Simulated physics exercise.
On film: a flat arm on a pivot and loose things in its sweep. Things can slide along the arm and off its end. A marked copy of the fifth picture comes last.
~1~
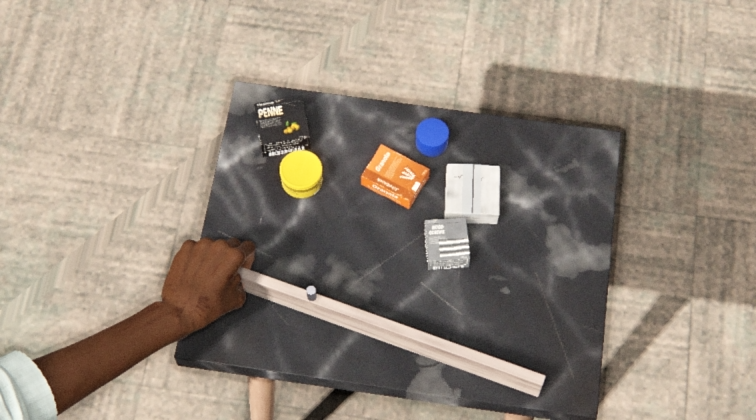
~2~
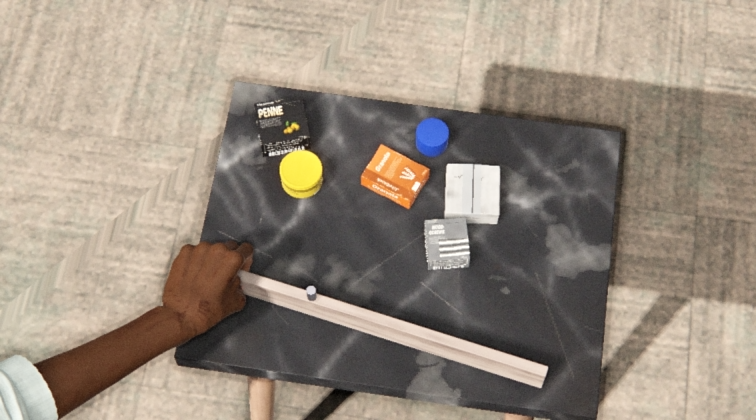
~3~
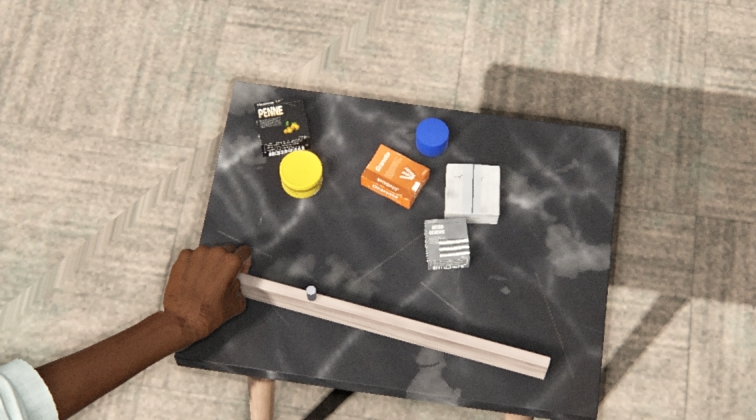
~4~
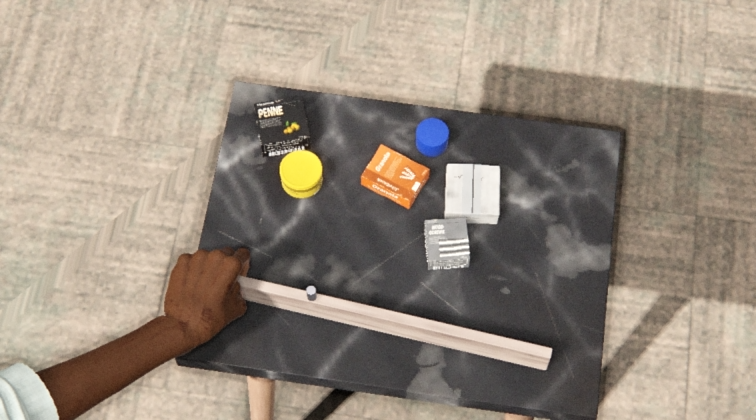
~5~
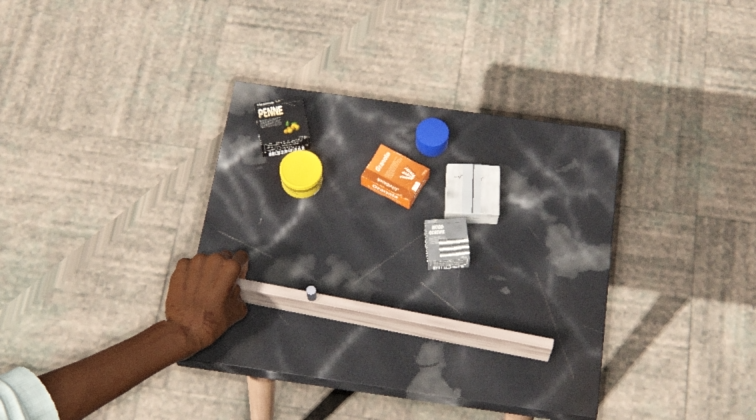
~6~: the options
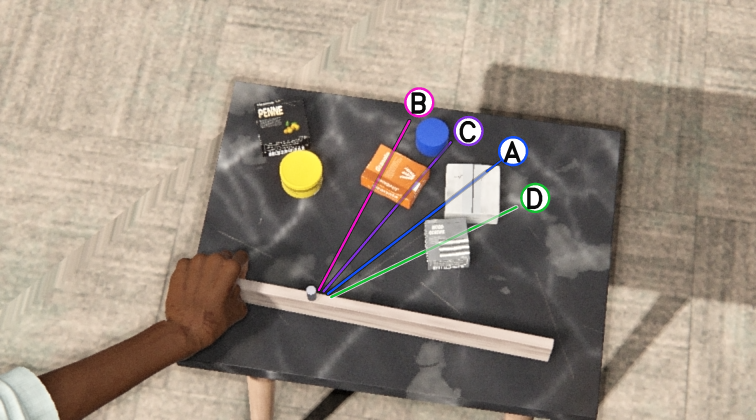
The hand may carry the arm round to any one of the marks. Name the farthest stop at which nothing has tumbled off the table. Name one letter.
Stop at C.
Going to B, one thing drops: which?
The blue pot goes over.
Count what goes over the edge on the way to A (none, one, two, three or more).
By then, none.
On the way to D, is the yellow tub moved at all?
No.
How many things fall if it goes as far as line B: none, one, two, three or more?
One.
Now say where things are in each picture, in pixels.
In the first picture, grey box (447, 244); orange packet (395, 177); black packet (282, 127).
In the second picture, arm (433, 335); blue pot (432, 137).
In the third picture, arm (434, 331); yellow tub (302, 175).
In the fourth picture, arm (436, 326); orange packet (395, 177).
In the fifth picture, arm (436, 321); blue pot (432, 137); white box (472, 194); yellow tub (302, 175).
On the marked copy, A at (409, 231); B at (365, 203); C at (389, 215); D at (425, 251).
Taking C. A third of the way, arm (435, 274); blue pot (432, 137); black packet (282, 127).
Two thirds of the way, arm (414, 231); white box (463, 167); orange packet (388, 166).
When it is over, arm (389, 206); blue pot (393, 105); white box (422, 133); nothing has fallen.
As for the rest, A is safe but short; B drops the blue pot; D is safe but short.
